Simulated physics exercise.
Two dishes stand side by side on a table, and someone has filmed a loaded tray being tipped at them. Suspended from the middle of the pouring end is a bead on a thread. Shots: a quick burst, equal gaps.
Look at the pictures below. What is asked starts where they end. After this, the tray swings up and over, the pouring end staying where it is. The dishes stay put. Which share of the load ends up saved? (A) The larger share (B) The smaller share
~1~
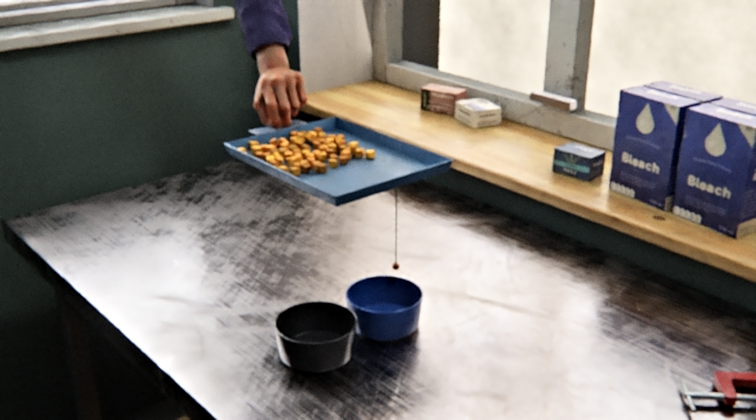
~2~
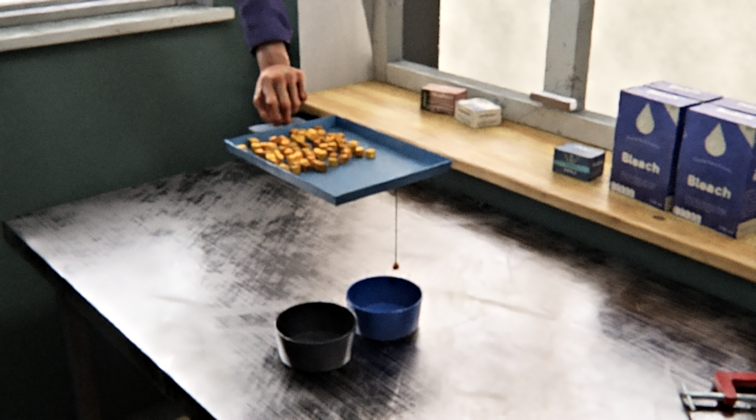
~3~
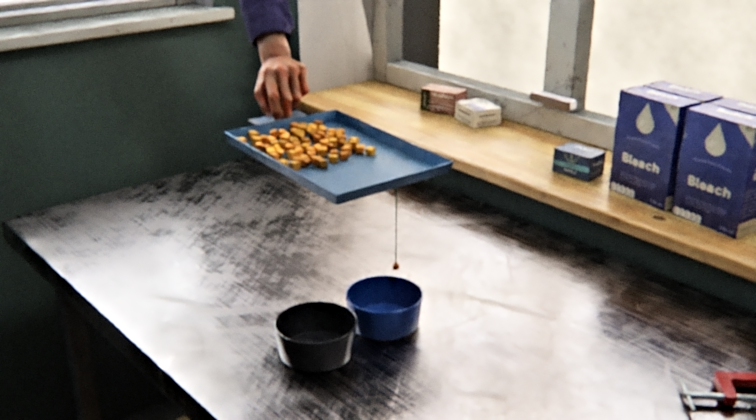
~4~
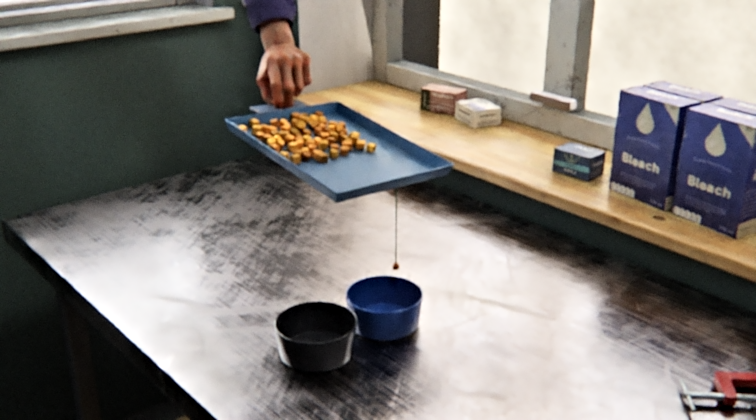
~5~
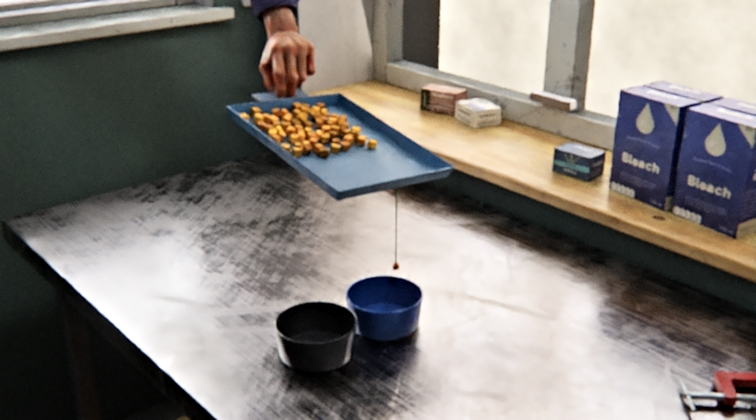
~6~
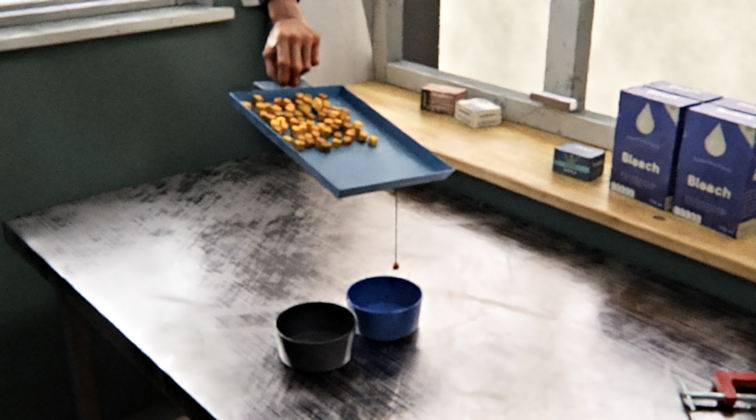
The answer is B.
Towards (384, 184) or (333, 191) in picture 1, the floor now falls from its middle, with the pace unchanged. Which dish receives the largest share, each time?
Outcome one: The right side; outcome two: The right side.
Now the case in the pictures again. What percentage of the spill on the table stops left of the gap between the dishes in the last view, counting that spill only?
Roughly 0 %.
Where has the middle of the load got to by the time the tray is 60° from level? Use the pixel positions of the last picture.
The load is centred about (422, 166).
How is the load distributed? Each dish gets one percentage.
Split in per cent - left dish 0, right dish 0.
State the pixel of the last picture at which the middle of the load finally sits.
Once nothing moves, the middle sits near (483, 296).
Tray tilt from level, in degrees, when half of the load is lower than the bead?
Roughly 95 degrees of tilt.
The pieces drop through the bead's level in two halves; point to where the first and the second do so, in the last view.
Around (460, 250) first; around (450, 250) second.
Soon, tray tipped steeply; most on the tray; a small part in the air.
A while on, tray tipped right over; about a quarter on the tray; a stray few in the right dish; about half outside both; about a quarter in the air.
Towards the end, tray tipped past a quarter turn; a stray few in the right dish; nearly all outside both.
Finally, tray tipped past a quarter turn; none in the left dish; a stray few in the right dish; nearly all outside both.
